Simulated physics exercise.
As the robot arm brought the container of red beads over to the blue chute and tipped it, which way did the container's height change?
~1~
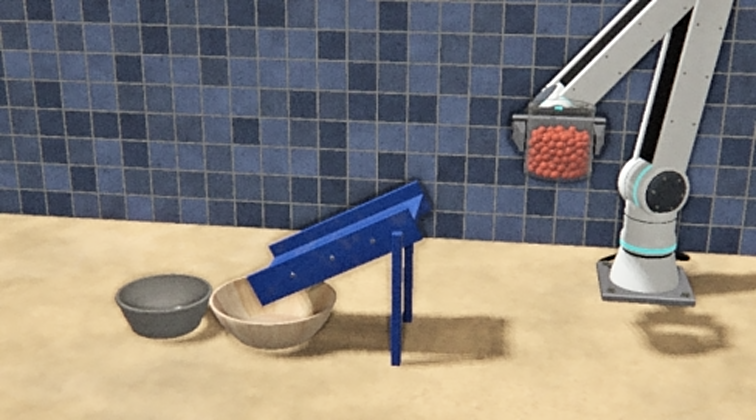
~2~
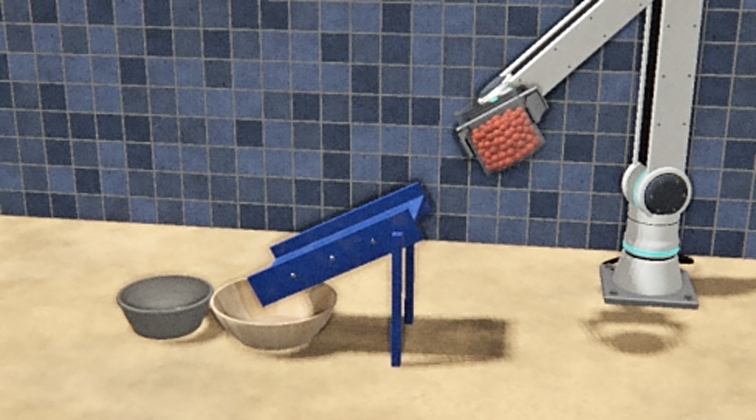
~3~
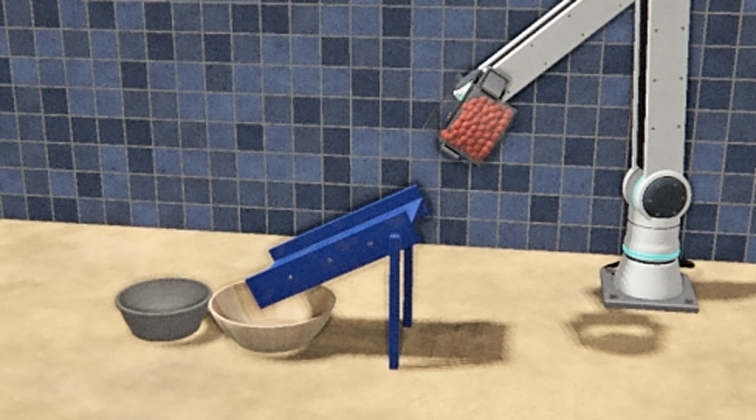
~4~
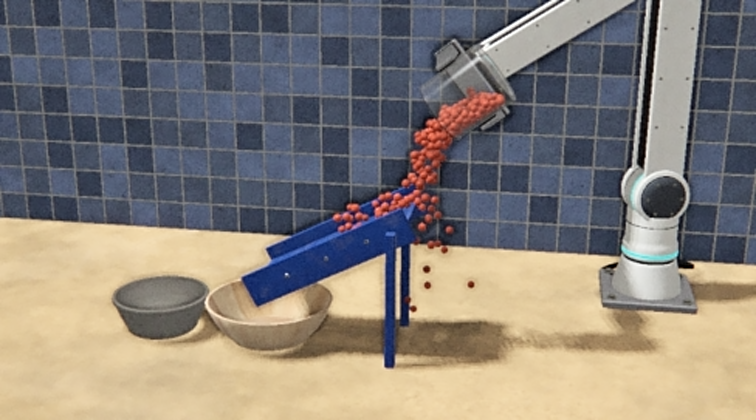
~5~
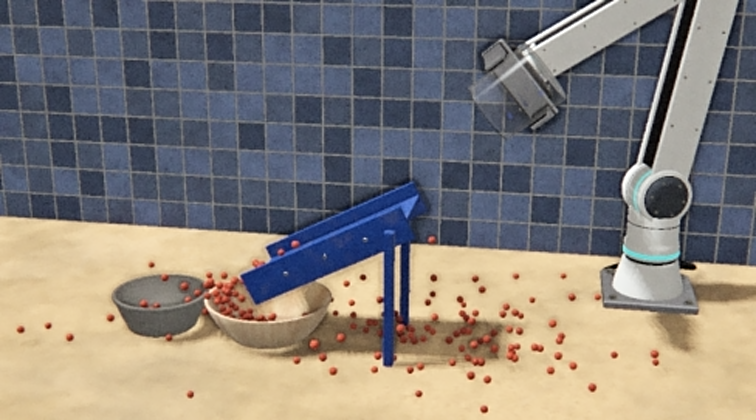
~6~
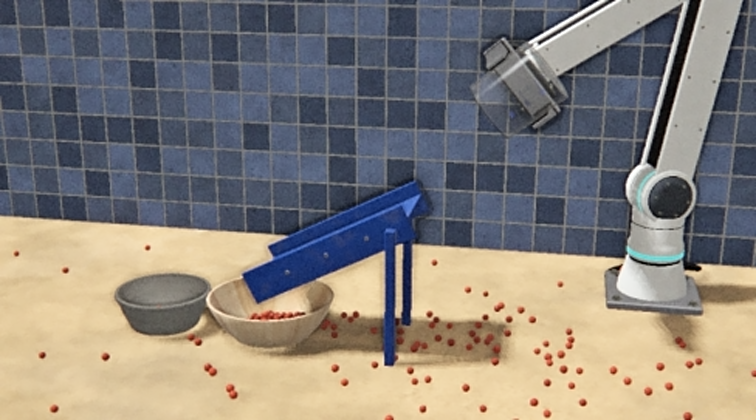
The container moved up, rising as the arm carried it left and tipped it over above the chute.
